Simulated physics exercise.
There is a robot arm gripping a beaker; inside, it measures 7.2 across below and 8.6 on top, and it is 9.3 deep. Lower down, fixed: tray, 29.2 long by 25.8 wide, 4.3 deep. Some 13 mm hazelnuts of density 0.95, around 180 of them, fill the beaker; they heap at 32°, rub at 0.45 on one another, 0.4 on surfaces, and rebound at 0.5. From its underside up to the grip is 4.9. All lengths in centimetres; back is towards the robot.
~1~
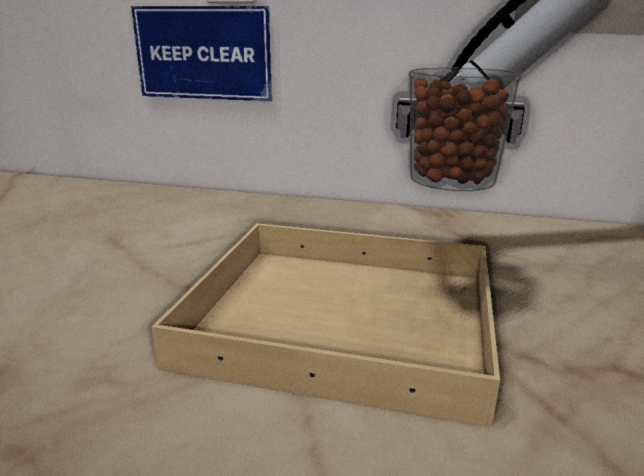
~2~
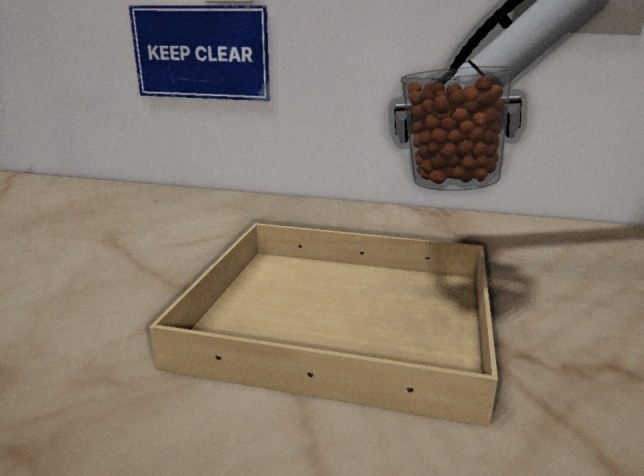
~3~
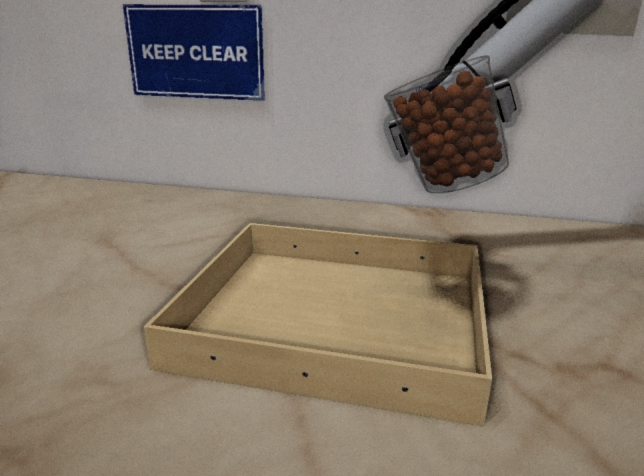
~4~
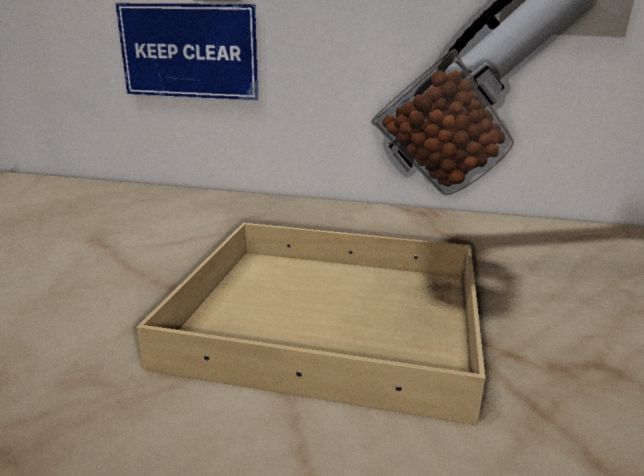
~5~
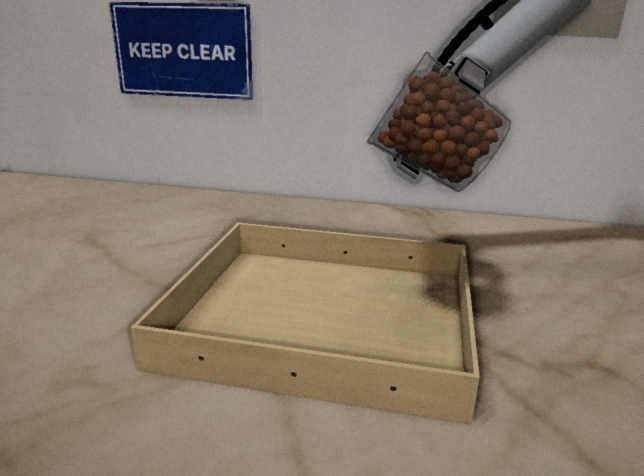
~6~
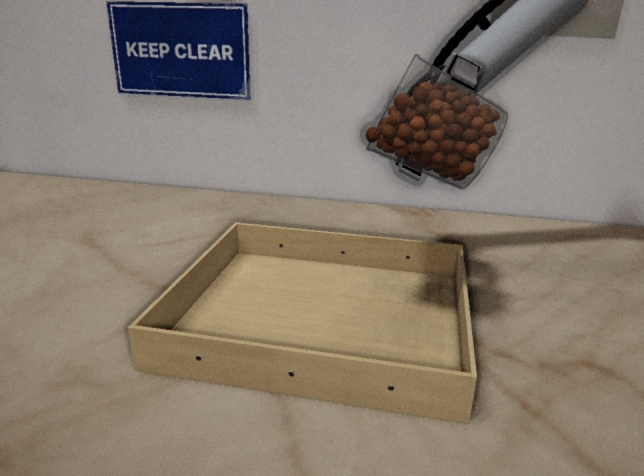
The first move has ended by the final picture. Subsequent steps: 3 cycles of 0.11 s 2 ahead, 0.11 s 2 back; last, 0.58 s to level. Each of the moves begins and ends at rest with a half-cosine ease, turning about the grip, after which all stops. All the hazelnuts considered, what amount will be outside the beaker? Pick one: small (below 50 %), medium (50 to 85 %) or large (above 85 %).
Small.
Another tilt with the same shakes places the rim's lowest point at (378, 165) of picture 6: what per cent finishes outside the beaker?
About 70 per cent.
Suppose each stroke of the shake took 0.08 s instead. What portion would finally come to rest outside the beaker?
35 %.
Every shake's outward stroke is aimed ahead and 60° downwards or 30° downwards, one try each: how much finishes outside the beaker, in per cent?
You'd get about 5 per cent with the first setting and about 10 per cent with the second.
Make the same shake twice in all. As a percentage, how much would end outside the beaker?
Expected share: About 20 %.
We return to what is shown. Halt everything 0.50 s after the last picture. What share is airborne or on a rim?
5 %.
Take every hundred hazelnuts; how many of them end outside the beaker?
Around 25 in a hundred.
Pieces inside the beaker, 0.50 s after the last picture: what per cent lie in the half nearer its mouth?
About 45 per cent.
Then, 0.50 s on, tilted 66° forward, highest piece 23 above the table; 148 in the beaker, 20 in the tray, 8 in flight or on a rim.
Then, 0.99 s on, tilted 26° forward, highest piece 25 above the table; 136 in the beaker, 39 in the tray, 1 in flight or on a rim.
Then, 1.44 s on, level, highest piece 25 above the table; 136 in the beaker, 40 in the tray.
Then, 2.49 s on, level, highest piece 25 above the table; 136 in the beaker, 40 in the tray.
In the end, 136 in the beaker, 40 in the tray. That is 23 % outside the beaker.
